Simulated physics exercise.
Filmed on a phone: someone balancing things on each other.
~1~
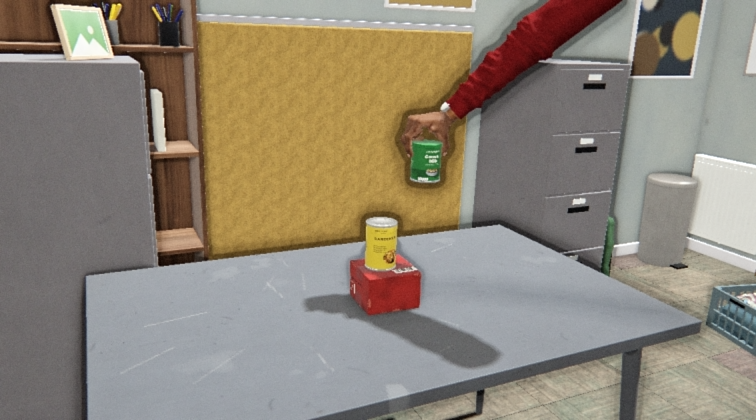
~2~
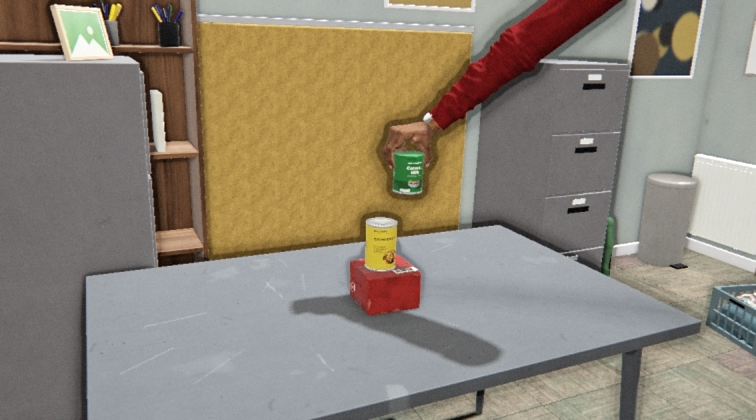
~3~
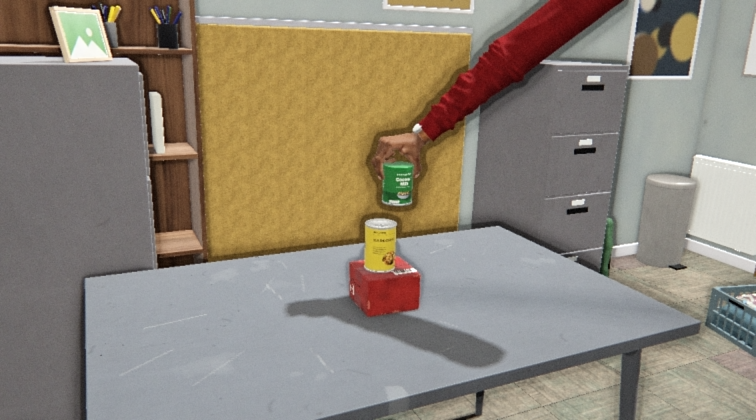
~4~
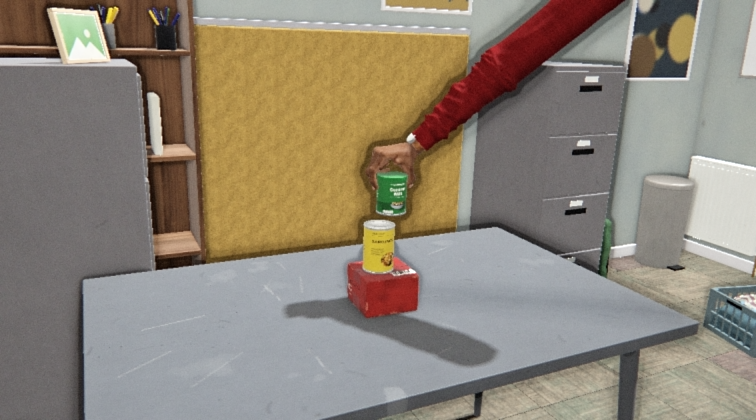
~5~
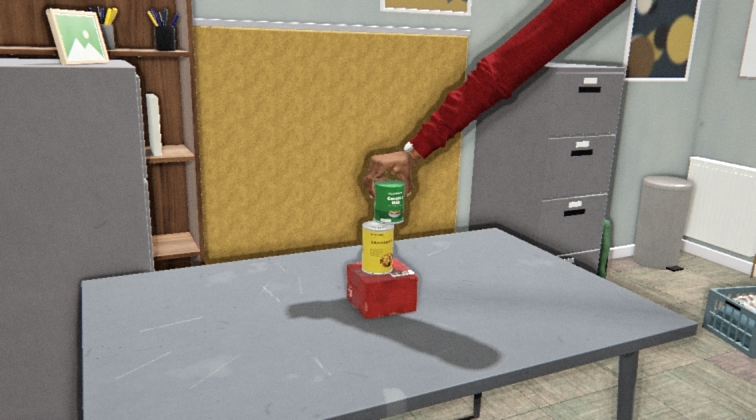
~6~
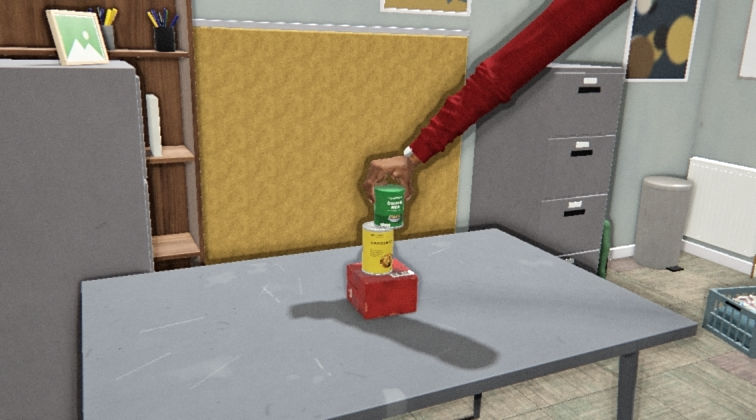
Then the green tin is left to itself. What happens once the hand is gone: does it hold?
In the end the pile stays up.
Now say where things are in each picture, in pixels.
The first picture shows still above its spot; green tin (426, 161); yellow tin (381, 244).
The second picture shows still above its spot; green tin (408, 172); yellow tin (381, 244).
The third picture shows still above its spot; green tin (398, 183); yellow tin (380, 245).
The fourth picture shows still above its spot; green tin (391, 193); yellow tin (379, 246).
The fifth picture shows still above its spot; green tin (389, 202); yellow tin (378, 247).
The sixth picture shows set down, still held; green tin (389, 206); yellow tin (378, 248).
Then, 0.20 s after the last picture, nothing has stirred.
Then, 0.40 s after the last picture, green tin resting near (389, 207).
At rest, all 3 in place. Seen from the same camera at the end, green tin near (389, 207). The pile holds.
